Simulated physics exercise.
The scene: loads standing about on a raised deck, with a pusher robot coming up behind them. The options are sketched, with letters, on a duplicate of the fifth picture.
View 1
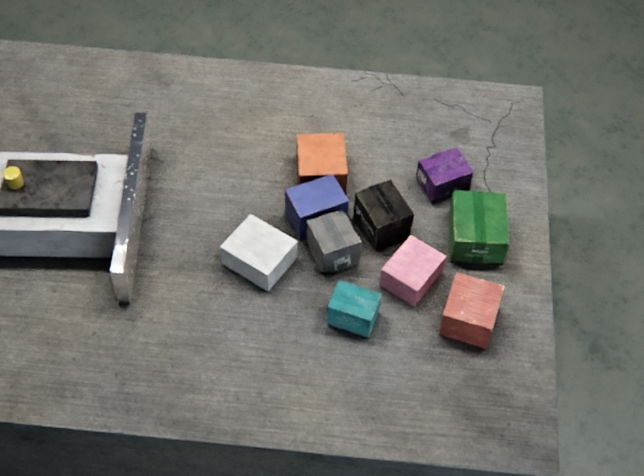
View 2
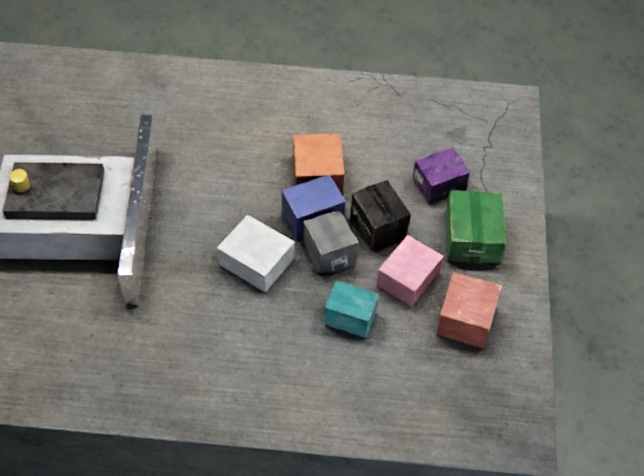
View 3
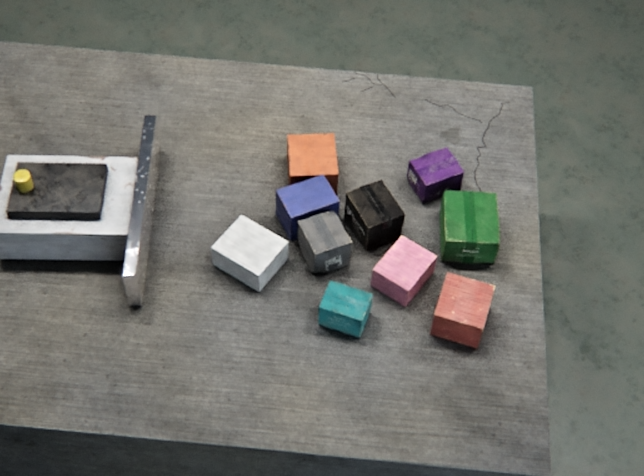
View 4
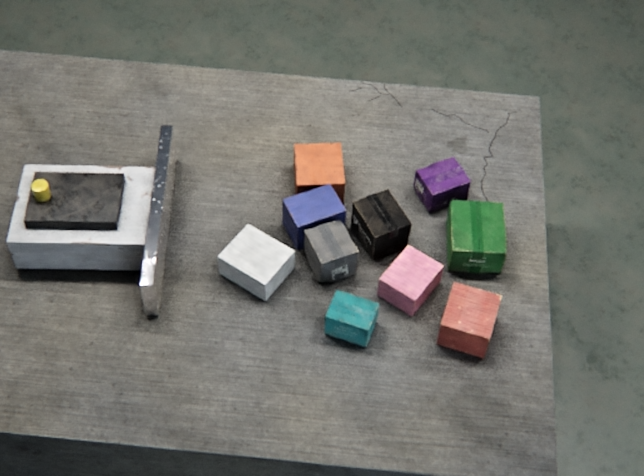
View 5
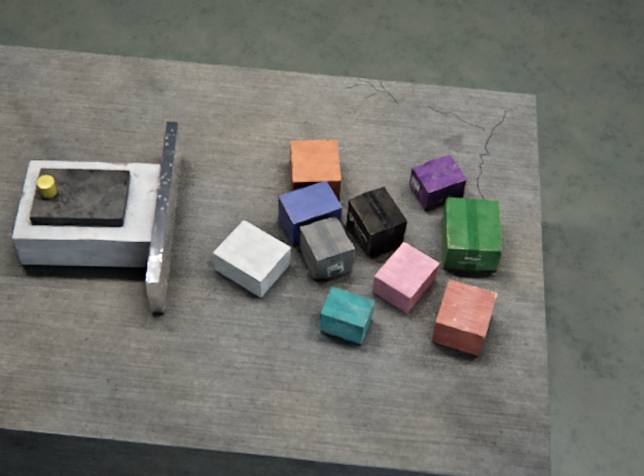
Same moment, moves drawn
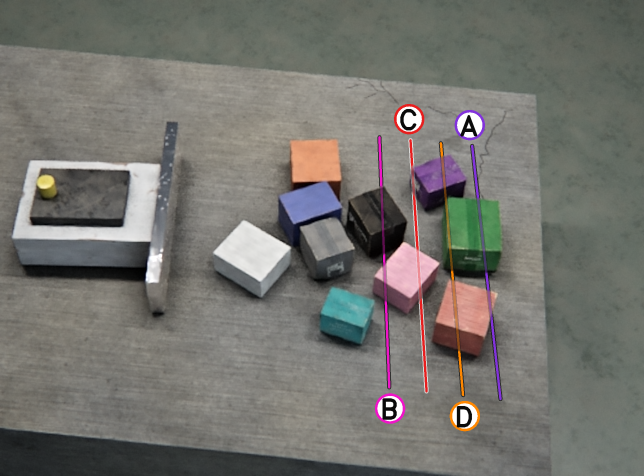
On a raised deck, a pusher robot creeps right toward a cluster of still, coloured boxes.
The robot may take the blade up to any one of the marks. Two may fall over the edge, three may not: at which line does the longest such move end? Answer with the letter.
D.
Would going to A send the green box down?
Yes.
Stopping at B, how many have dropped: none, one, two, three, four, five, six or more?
By then, none.
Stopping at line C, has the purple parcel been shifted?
By then, yes.
On the marked copy, A at (485, 261); B at (384, 251); C at (418, 254); D at (451, 257).
Taking D. A third of the way, robot (193, 206); black box (384, 220); grey box (355, 246).
Two thirds of the way, robot (297, 216); green box (498, 234); red crate (487, 325).
When it is over, robot (377, 224); green box over the edge; pink crate over the edge; two fallen.
As for the rest, A drops five; B is within the limit but short; C is within the limit but short.
